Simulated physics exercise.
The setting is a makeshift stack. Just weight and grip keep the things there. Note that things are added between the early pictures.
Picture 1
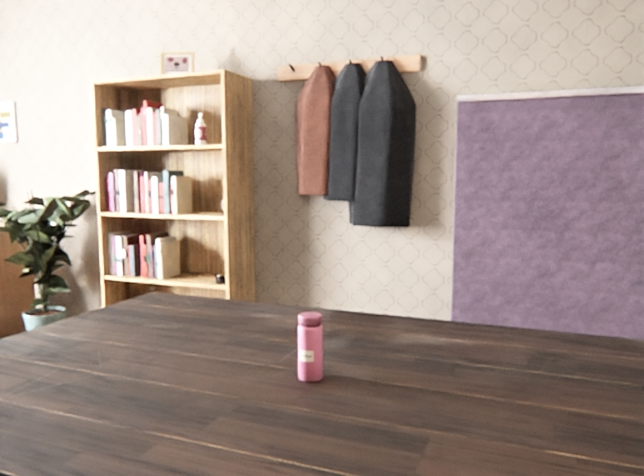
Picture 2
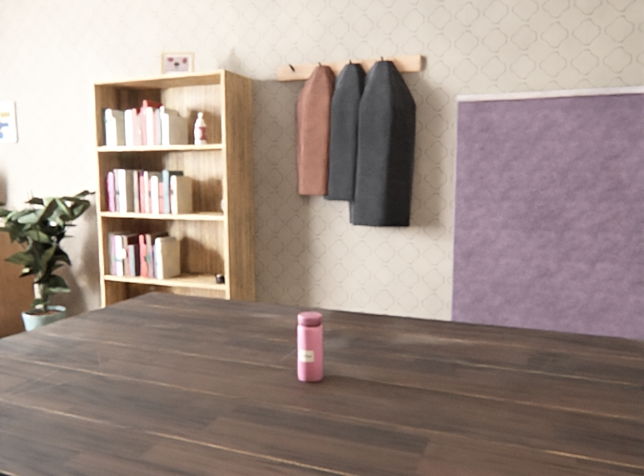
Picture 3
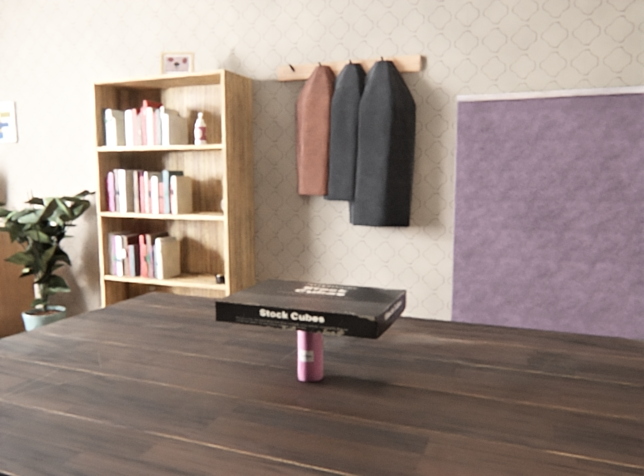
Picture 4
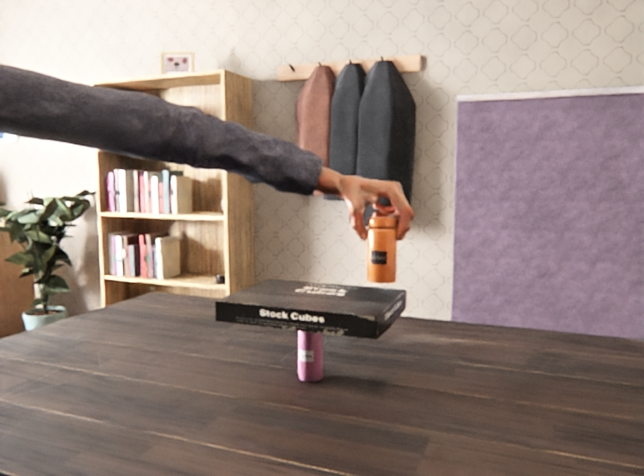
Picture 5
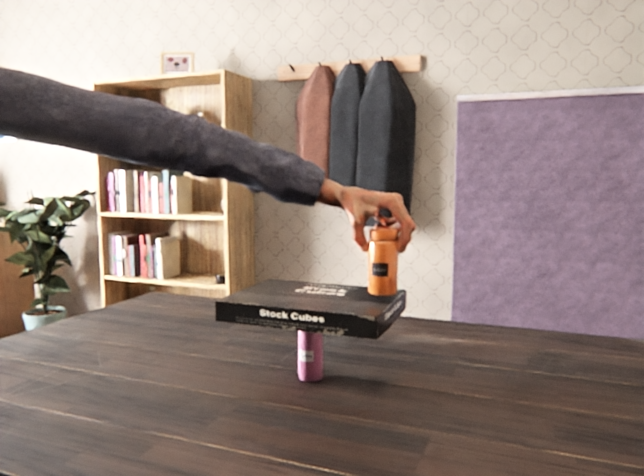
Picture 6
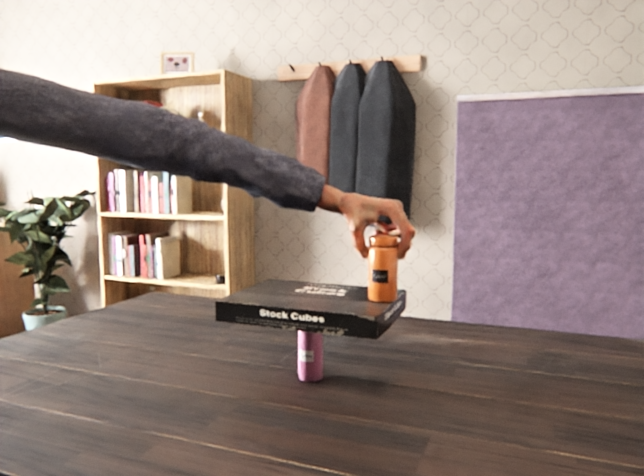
A black box labelled Stock Cubes appears on top of a pink shaker standing on a dark wooden table. A hand then reaches in from the left and lowers an orange shaker onto the box's right side, keeping hold of it.
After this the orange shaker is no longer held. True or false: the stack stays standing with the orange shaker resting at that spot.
False.
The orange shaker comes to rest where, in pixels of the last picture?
The object winds up at approximately (451, 380).
Then, 0.40 s past the last view, orange shaker now fallen; black packet rocked 55° from its first pose.
Then, 0.50 s past the last view, black packet rocked 52° from its first pose.
Then, 0.70 s past the last view, pink shaker and black packet now fallen.
Finally, fallen, orange shaker, pink shaker and black packet. Final places as the last picture's camera would see them, orange shaker near (452, 380). The stack comes apart.
